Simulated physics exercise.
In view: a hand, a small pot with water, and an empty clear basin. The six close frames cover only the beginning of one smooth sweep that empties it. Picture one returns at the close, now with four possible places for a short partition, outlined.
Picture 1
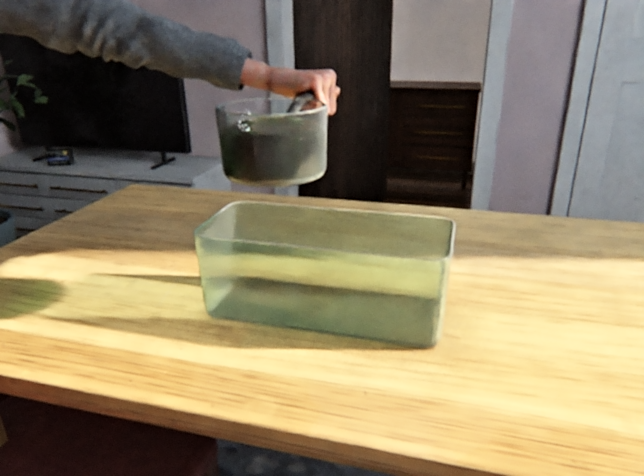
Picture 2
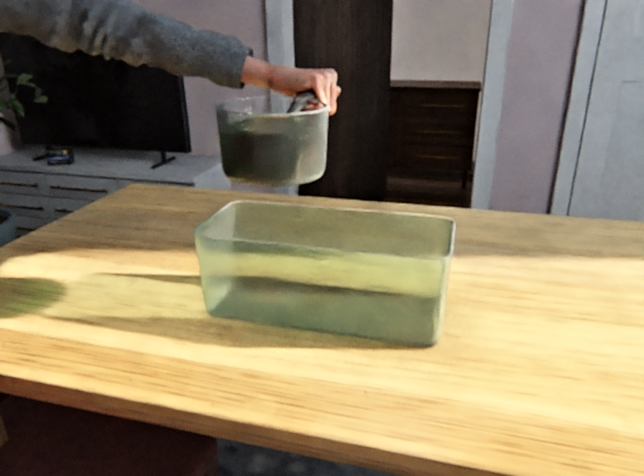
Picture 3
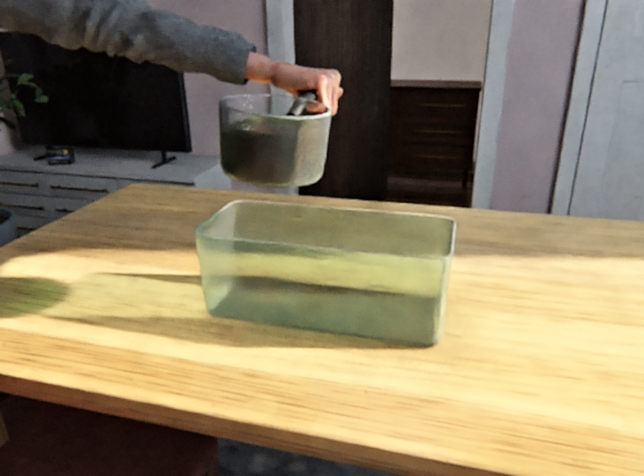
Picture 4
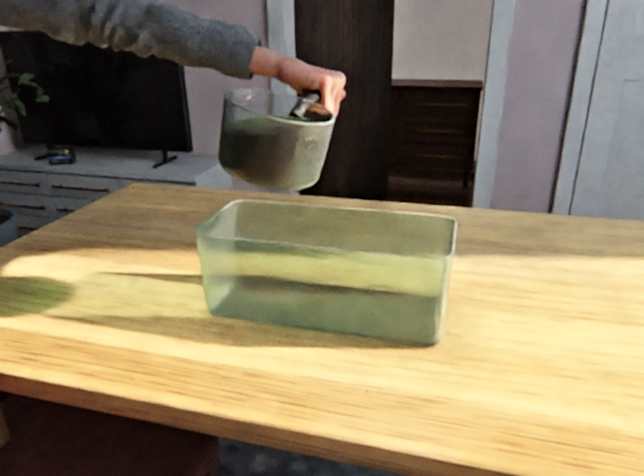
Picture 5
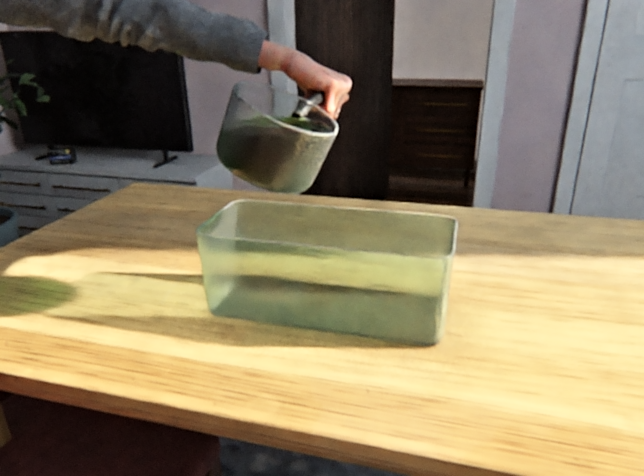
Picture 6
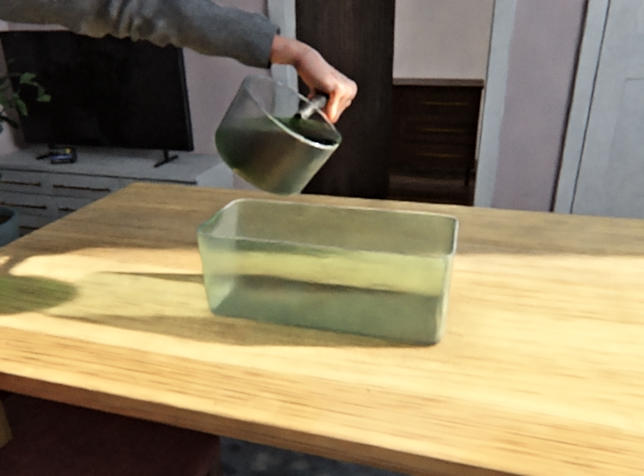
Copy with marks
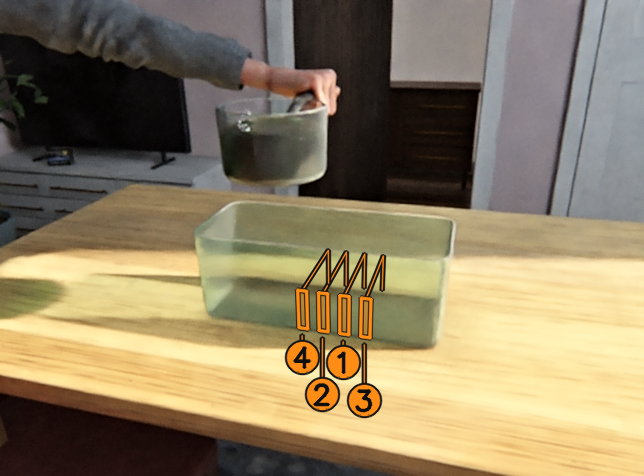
A hand held a small clear pot of water above an empty clear basin on a wooden table, kept it upright at first, then gradually tilted it to the right until water reached over the lip.
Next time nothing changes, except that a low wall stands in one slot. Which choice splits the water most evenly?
Slot 1 does it best.
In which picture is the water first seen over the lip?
In picture 6.
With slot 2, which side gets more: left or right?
The right side.
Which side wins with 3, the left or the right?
More ends on the left.
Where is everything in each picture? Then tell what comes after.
In the first frame, upright, lip at (323, 106); basin from (208, 312) to (440, 345); nothing has left yet.
In the second frame, upright, lip at (324, 107); nothing has left yet.
In the third frame, tipped about 7°, lip at (327, 112); nothing has left yet.
In the fourth frame, tipped about 14°, lip at (331, 120); nothing has left yet.
In the fifth frame, tipped about 25°, lip at (334, 131); nothing has left yet.
In the sixth frame, tipped about 37°, lip at (335, 144); water is over the lip, down to (335, 144).
On the marked copy, 1 at (343, 341); 2 at (322, 338); 3 at (364, 344); 4 at (302, 335).
Choosing 1, about 49 % ends left of the wall and 49 % right of it.
Choosing 2, about 12 % ends left of the wall and 87 % right of it.
Choosing 3, about 80 % ends left of the wall and 18 % right of it.
Choosing 4, about 4 % ends left of the wall and 95 % right of it.
